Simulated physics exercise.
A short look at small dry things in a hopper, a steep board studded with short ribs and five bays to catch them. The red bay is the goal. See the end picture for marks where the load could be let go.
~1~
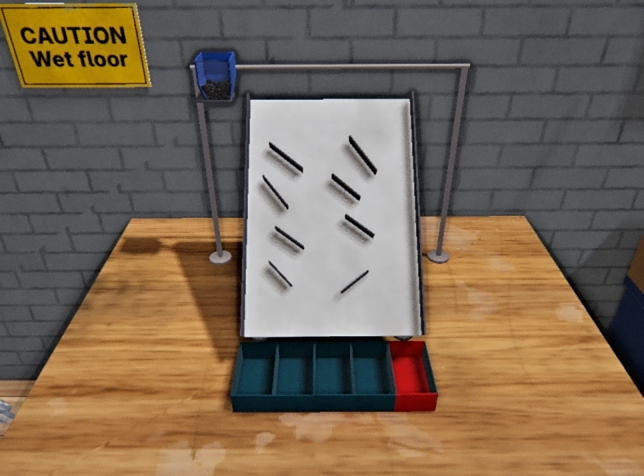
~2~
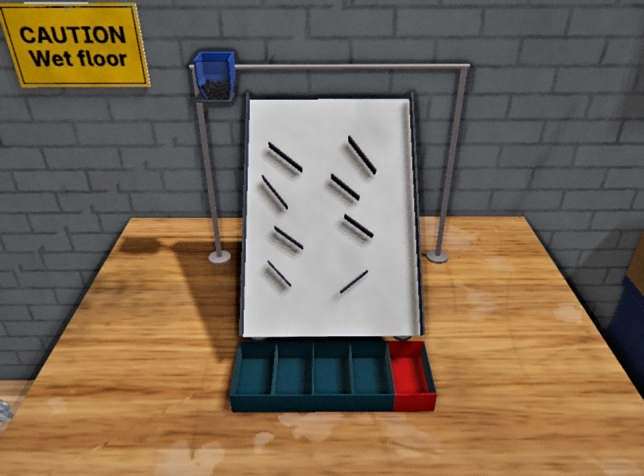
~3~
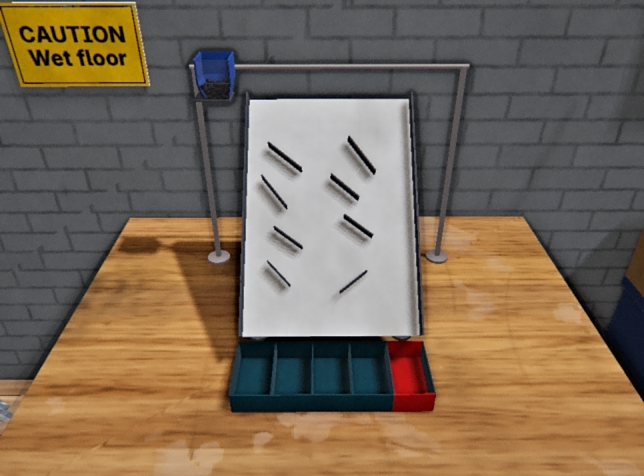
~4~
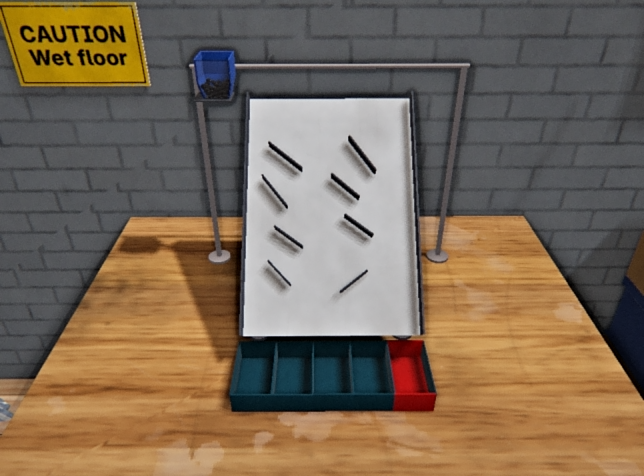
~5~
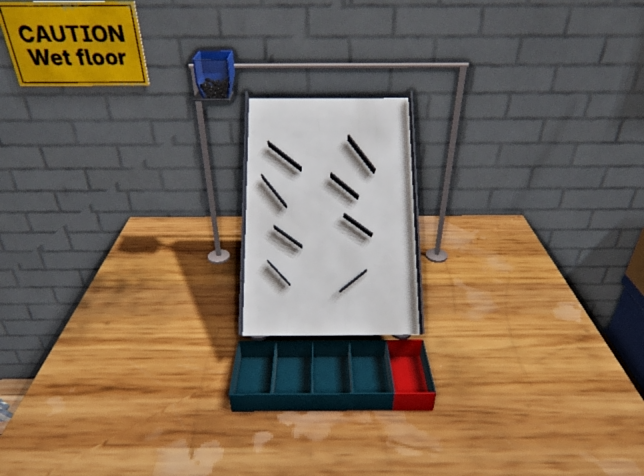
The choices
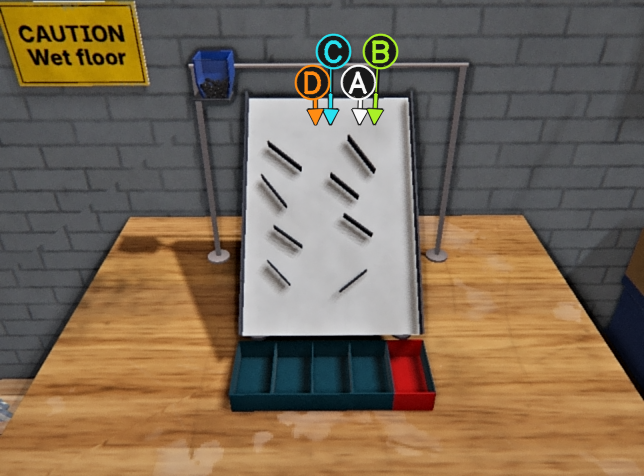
A steep white board with dark ribs stands still above five bays, one red.
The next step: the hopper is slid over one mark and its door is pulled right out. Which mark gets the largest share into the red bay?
I would pick mark B.
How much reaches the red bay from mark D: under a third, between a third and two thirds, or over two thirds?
It is under a third.
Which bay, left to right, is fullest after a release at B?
The fifth.
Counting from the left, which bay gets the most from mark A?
The fifth from the left.
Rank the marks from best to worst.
B, A, C, D.
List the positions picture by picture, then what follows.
The first picture shows hopper (219, 92), black beans, door shut.
The second picture shows ribs (268, 142) to (302, 168), (349, 136) to (376, 170), (262, 175) to (287, 205).
The third picture shows ribs (331, 174) to (359, 197), (274, 226) to (302, 246), (344, 214) to (373, 235).
The fourth picture shows ribs (268, 260) to (290, 284), (341, 291) to (368, 270).
The fifth picture shows red bay (414, 400), number 5 of 5 from the left.
On the marked copy, mark A meets the board at (359, 118); mark B meets the board at (374, 118); mark C meets the board at (330, 118); mark D meets the board at (315, 118).
With A, the larger part in the red bay, about a tenth in other bays, just a few held on the board, about a tenth outside the box.
With B, almost all in the red bay, just a few outside the box.
With C, roughly a third in the red bay, roughly half in other bays, about a tenth held on the board, about a tenth outside the box.
With D, about a tenth in the red bay, roughly two thirds in other bays, about a tenth held on the board, about a tenth outside the box.
